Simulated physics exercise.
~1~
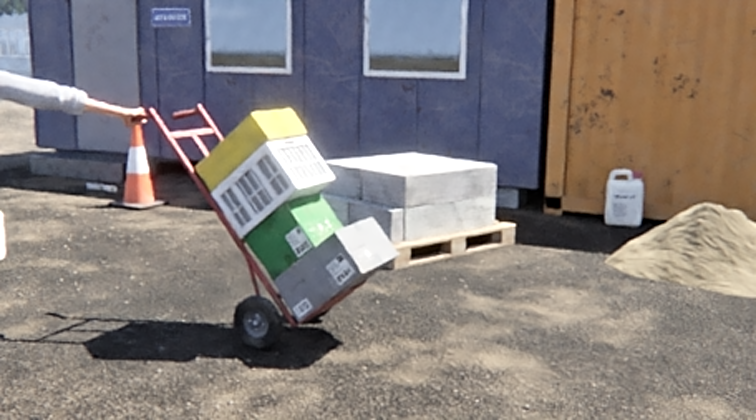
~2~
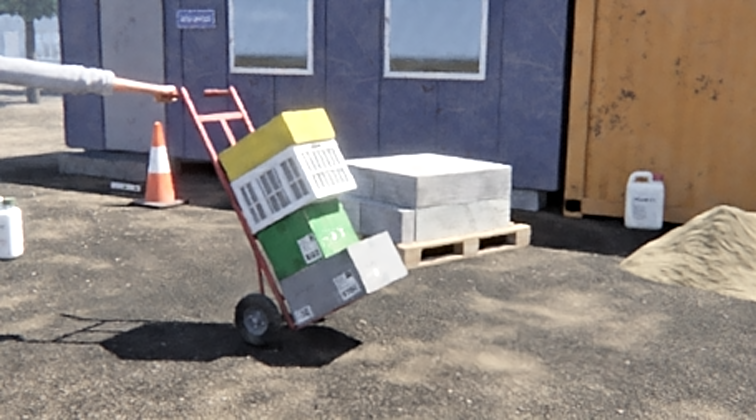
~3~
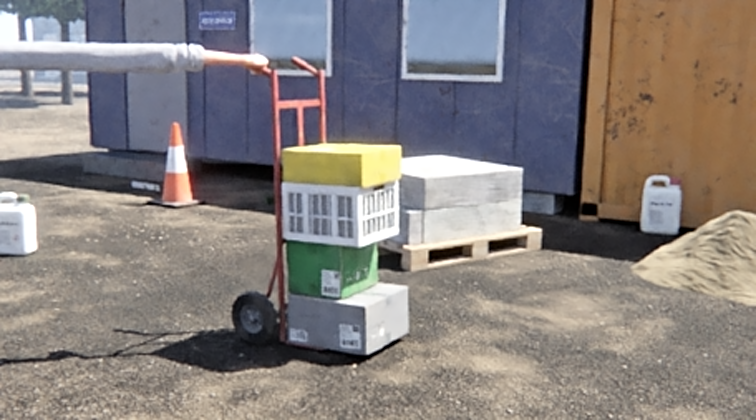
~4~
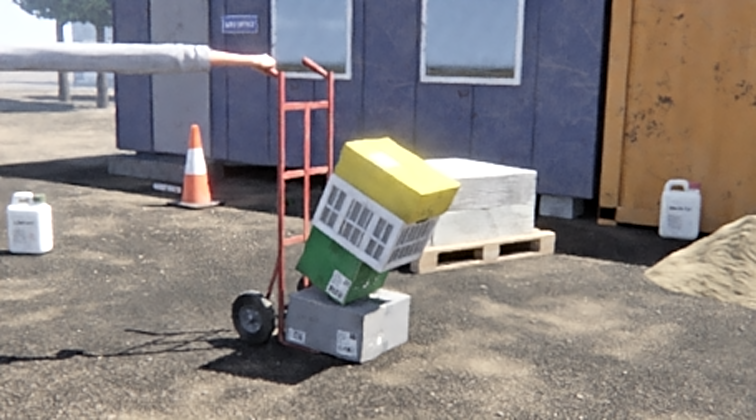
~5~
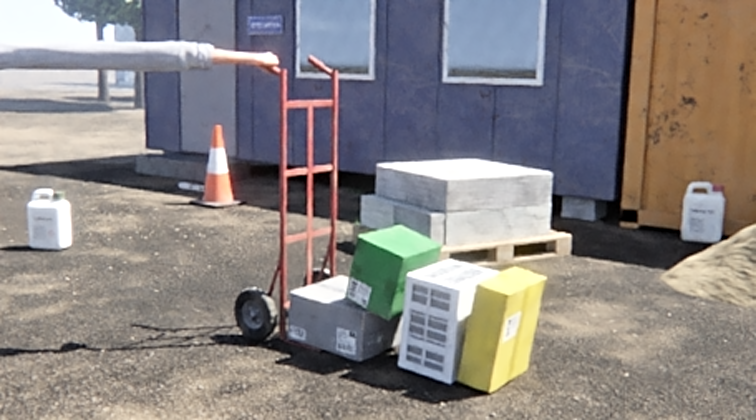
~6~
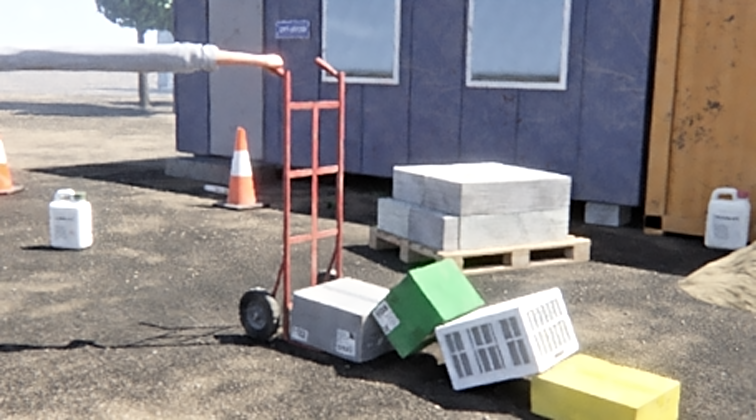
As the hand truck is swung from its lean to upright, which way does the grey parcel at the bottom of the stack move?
The grey parcel moves down, ending up low at the foot of the upright truck.
